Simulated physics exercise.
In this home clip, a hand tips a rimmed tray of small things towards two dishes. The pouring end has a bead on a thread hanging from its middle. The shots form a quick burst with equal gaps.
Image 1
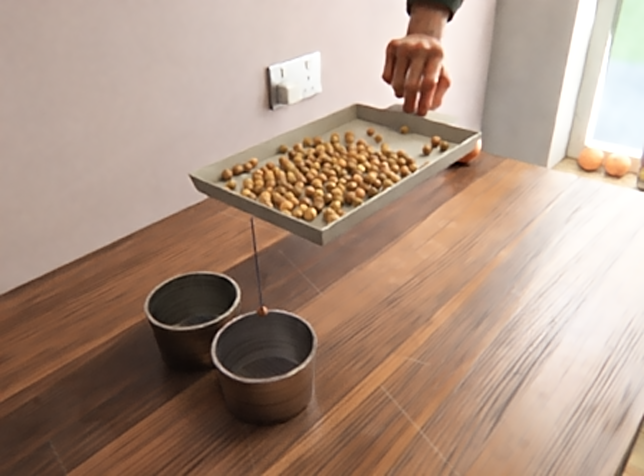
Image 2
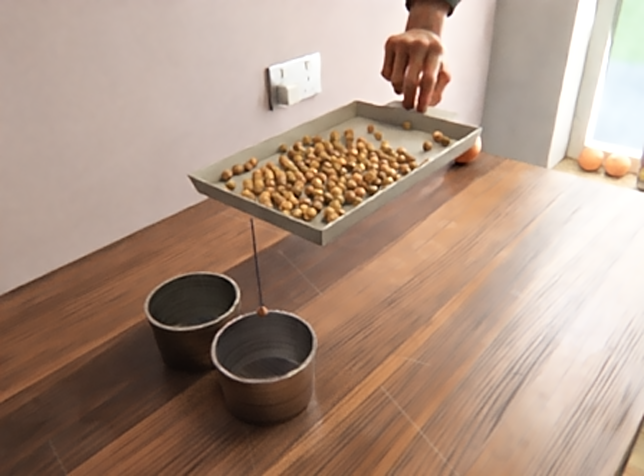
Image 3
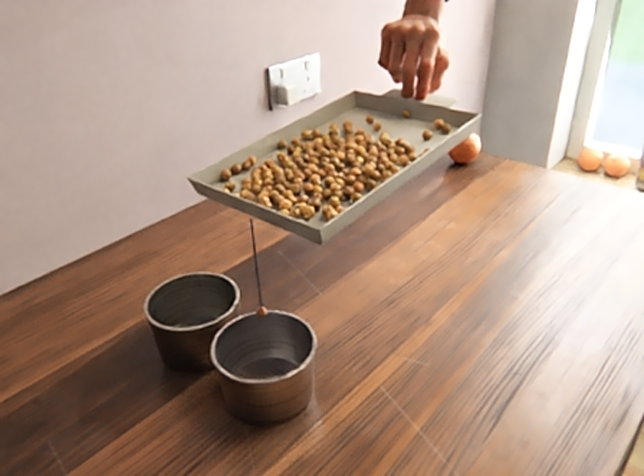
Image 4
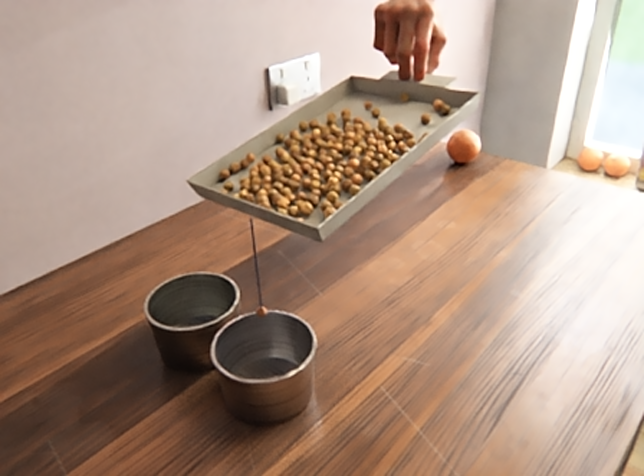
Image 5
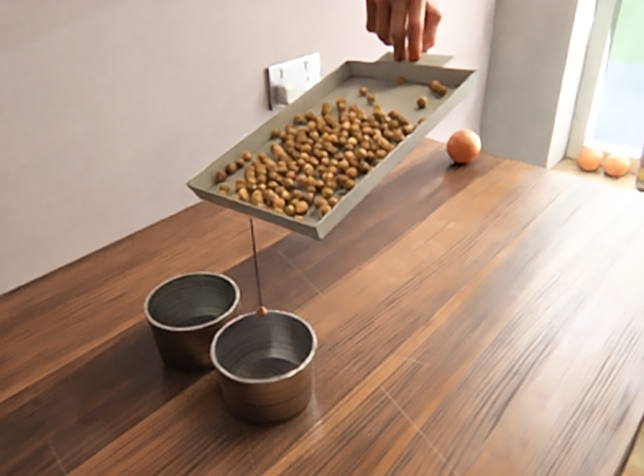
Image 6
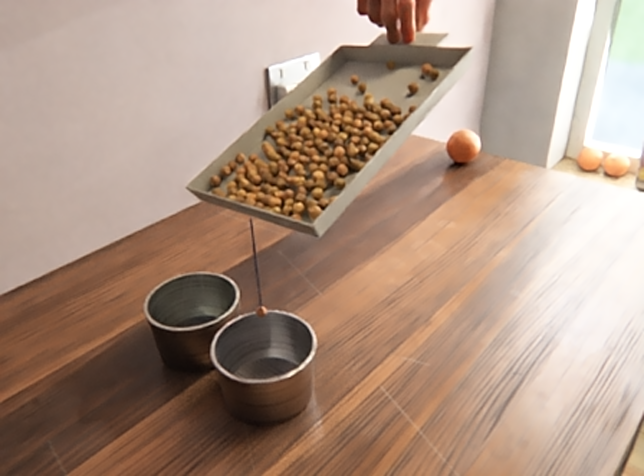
A tray of small round wooden beads tilts steadily as a hand raises its far end.
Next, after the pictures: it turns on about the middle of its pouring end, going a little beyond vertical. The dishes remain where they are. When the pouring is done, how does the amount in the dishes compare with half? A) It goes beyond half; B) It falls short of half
It goes beyond half.
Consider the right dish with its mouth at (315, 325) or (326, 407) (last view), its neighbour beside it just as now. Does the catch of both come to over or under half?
A minority, then a minority.
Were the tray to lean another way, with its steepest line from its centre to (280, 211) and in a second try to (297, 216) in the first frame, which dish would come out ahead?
In the first case it's the one on the right, in the second the one on the right.
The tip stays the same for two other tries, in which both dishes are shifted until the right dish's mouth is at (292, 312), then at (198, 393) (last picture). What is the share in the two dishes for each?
0% for the first placement, 10% for the second.
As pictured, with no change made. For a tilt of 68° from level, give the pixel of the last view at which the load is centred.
Close to (227, 191).
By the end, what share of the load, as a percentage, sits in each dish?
For the left dish 60 per cent, for the right dish 10.
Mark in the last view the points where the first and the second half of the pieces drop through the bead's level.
First half (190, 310); second half (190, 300).
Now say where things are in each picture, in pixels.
The first frame shows corners of the pouring end at (195, 173) and (321, 226), level; middle of the load at (326, 172), round wooden beads; left dish at (159, 340); right dish at (229, 391); bead on its thread at (262, 311).
The second frame shows corners of the pouring end at (195, 174) and (321, 226), level; middle of the load at (325, 171).
The third frame shows corners of the pouring end at (194, 176) and (319, 225), tipped barely, lowest at the left corner; middle of the load at (324, 167).
The fourth frame shows corners of the pouring end at (193, 179) and (317, 223), tipped a little, lowest at the left corner; middle of the load at (322, 159).
The fifth frame shows corners of the pouring end at (192, 182) and (314, 222), tipped clearly, lowest at the left corner; middle of the load at (316, 154).
The sixth frame shows corners of the pouring end at (191, 185) and (311, 220), tipped clearly, lowest at the left corner; middle of the load at (306, 152), nearly all on the move; left dish at (158, 340); right dish at (228, 392).
Soon after the last picture, tray tipped steeply; most on the tray; a stray few in the left dish; a stray few outside both; a small part in the air.
A little later, tray tipped past a quarter turn; a stray few on the tray; a small part in the right dish; about half in the left dish; about a quarter outside both; a small part in the air.
Later still, tray tipped past a quarter turn; a small part in the right dish; about two thirds in the left dish; about a quarter outside both.
By the end, tray tipped past a quarter turn; a small part in the right dish; about two thirds in the left dish; about a quarter outside both.
